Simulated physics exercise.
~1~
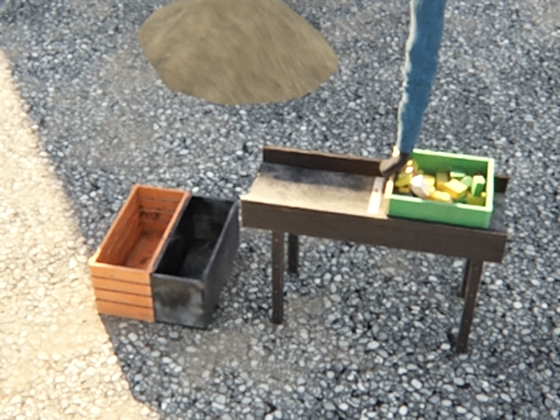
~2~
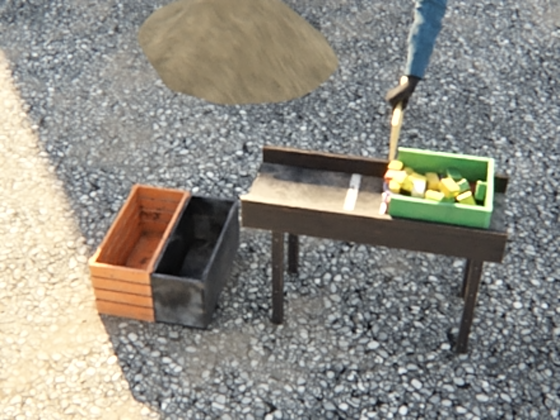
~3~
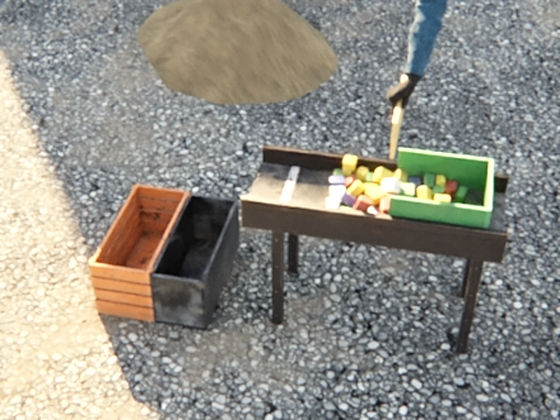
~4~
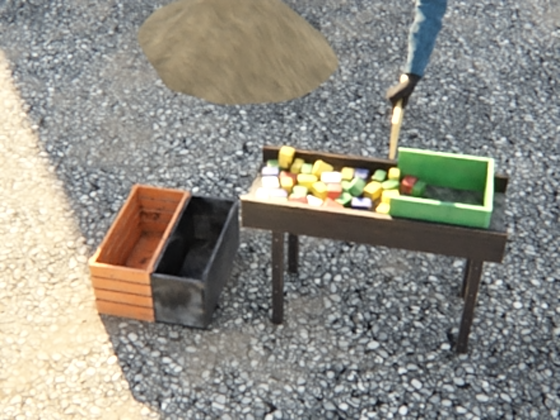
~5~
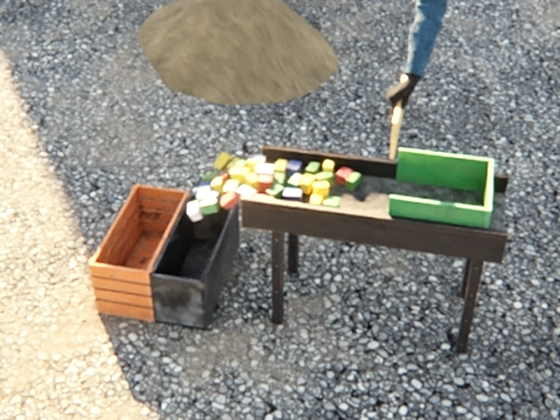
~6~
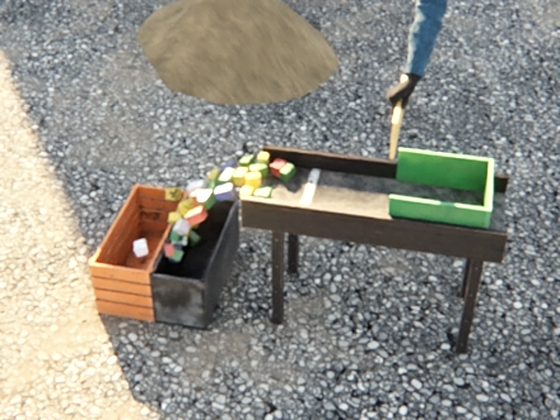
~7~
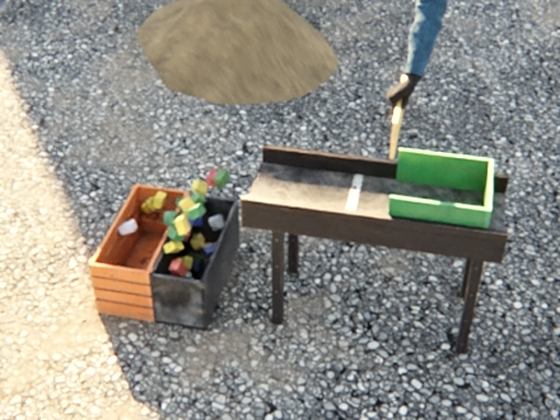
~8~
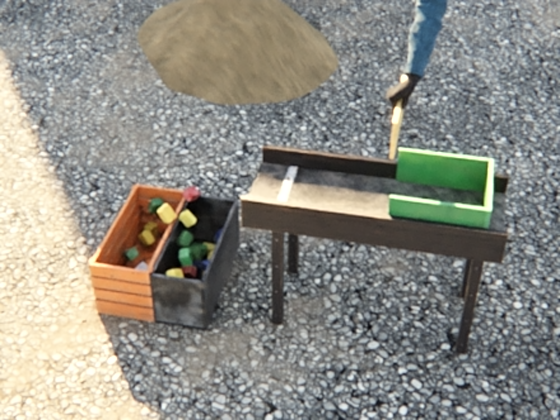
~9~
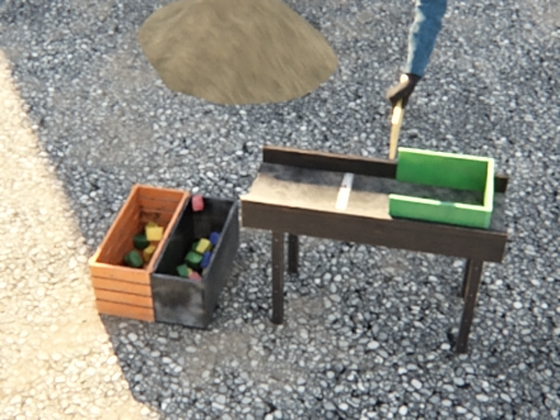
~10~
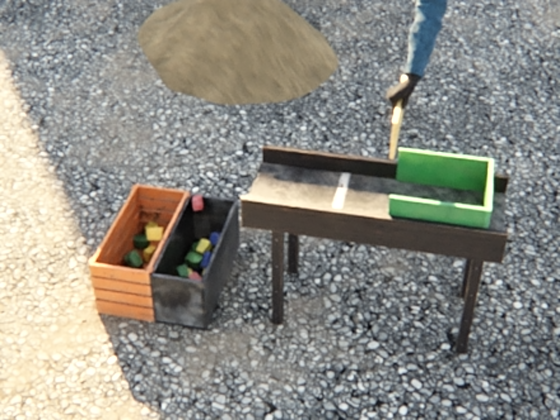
On a gravel yard beside a sand pile, an arm in a blue sleeve lifts the gate of a green pen, and a belt carries colourful toy bricks left. They tumble off the end into a black box and an orange box beyond it, where they settle, leaving the pen empty.
